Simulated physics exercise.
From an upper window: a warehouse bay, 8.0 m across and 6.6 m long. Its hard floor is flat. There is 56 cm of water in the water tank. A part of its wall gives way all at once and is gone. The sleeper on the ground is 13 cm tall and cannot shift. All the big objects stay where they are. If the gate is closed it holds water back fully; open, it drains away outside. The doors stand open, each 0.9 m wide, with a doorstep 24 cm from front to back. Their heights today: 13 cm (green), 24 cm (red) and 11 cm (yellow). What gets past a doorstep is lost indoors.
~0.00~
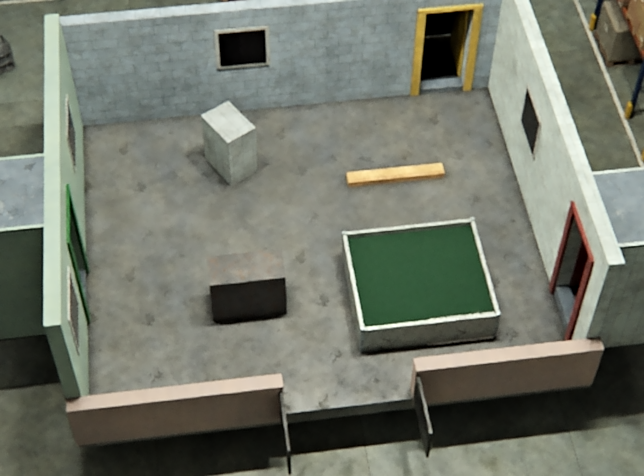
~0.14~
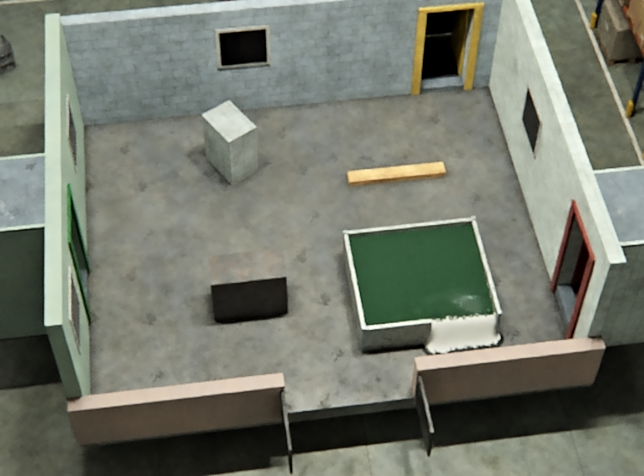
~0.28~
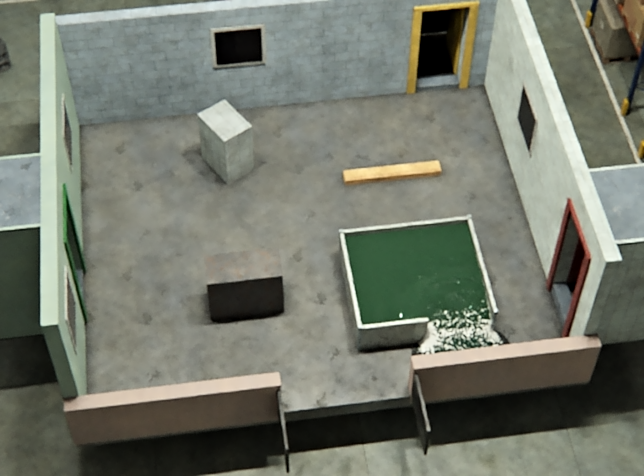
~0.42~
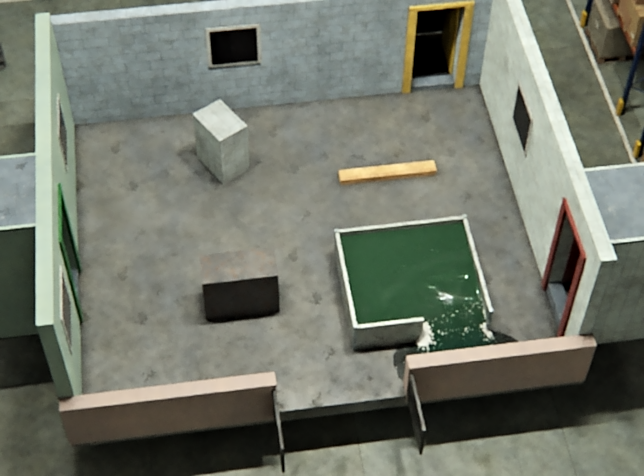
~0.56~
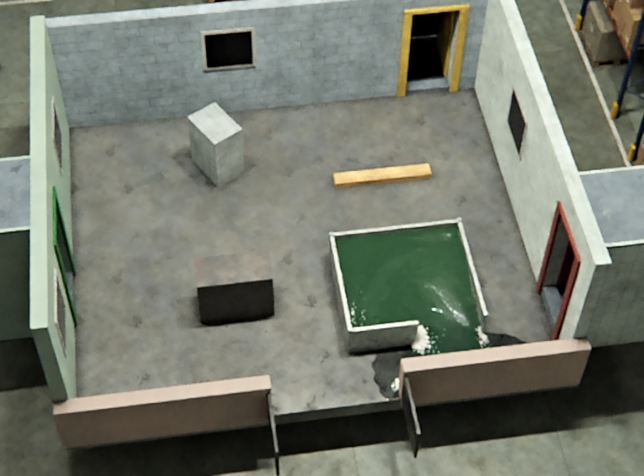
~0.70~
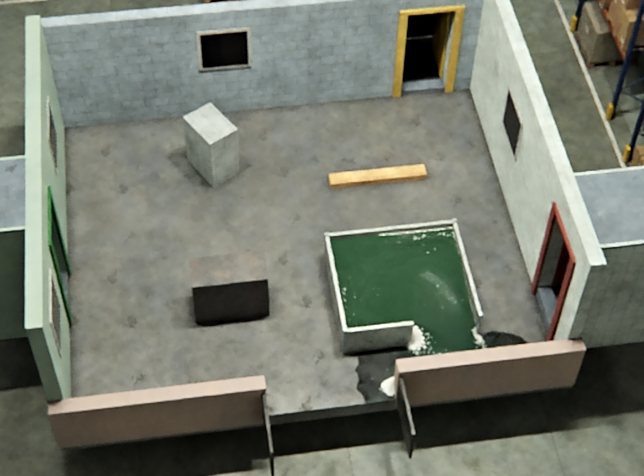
A roofless grey room in a warehouse bay, seen from high above, holds a white-rimmed tank of green water at right, a pale block, a dark box and a yellow beam, with yellow, red and green doorways around it. Part of the tank's front wall suddenly vanishes and water bursts out in white foam. A dark wet patch spreads along the front wall toward the open doorway while the view drifts slightly.
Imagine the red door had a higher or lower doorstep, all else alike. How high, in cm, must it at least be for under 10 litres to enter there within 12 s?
At least 25 cm or so.
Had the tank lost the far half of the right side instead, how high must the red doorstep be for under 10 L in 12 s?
About 12.0 cm.
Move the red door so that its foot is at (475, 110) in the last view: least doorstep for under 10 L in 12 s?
Roughly 12.5 cm.
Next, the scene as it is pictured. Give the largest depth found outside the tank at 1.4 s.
About 53 cm.
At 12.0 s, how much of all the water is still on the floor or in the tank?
About 88 per cent.
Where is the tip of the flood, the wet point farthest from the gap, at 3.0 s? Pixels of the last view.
Around (118, 410).
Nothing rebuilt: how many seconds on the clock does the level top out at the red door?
Near 2.2 s.
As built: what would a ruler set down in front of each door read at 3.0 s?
Depths in cm: Green 0, red 22, yellow 0.
After 1.4 s water covers 10 % of the floor, deepest (53 cm) near (555, 367); 15 cm at the red door, 0 litres in over its 24 cm doorstep.
After 3.0 s water covers 30 % of the floor, deepest (32 cm) near (544, 368); 22 cm at the red door, 9 litres in over its 24 cm doorstep.
After 12.0 s water covers 95 % of the floor, deepest (8 cm) near (523, 371); 6 cm at the red door, 11 litres in over its 24 cm doorstep.
At the red door as built, the water arrived by 1.3 s and peaked near 25 cm at 2.2 s.
With a doorstep of 21.5 cm, 19 litres would have come in within the 12 s; with 29.5 cm, 2 litres. So under 10 litres takes about 25 cm.
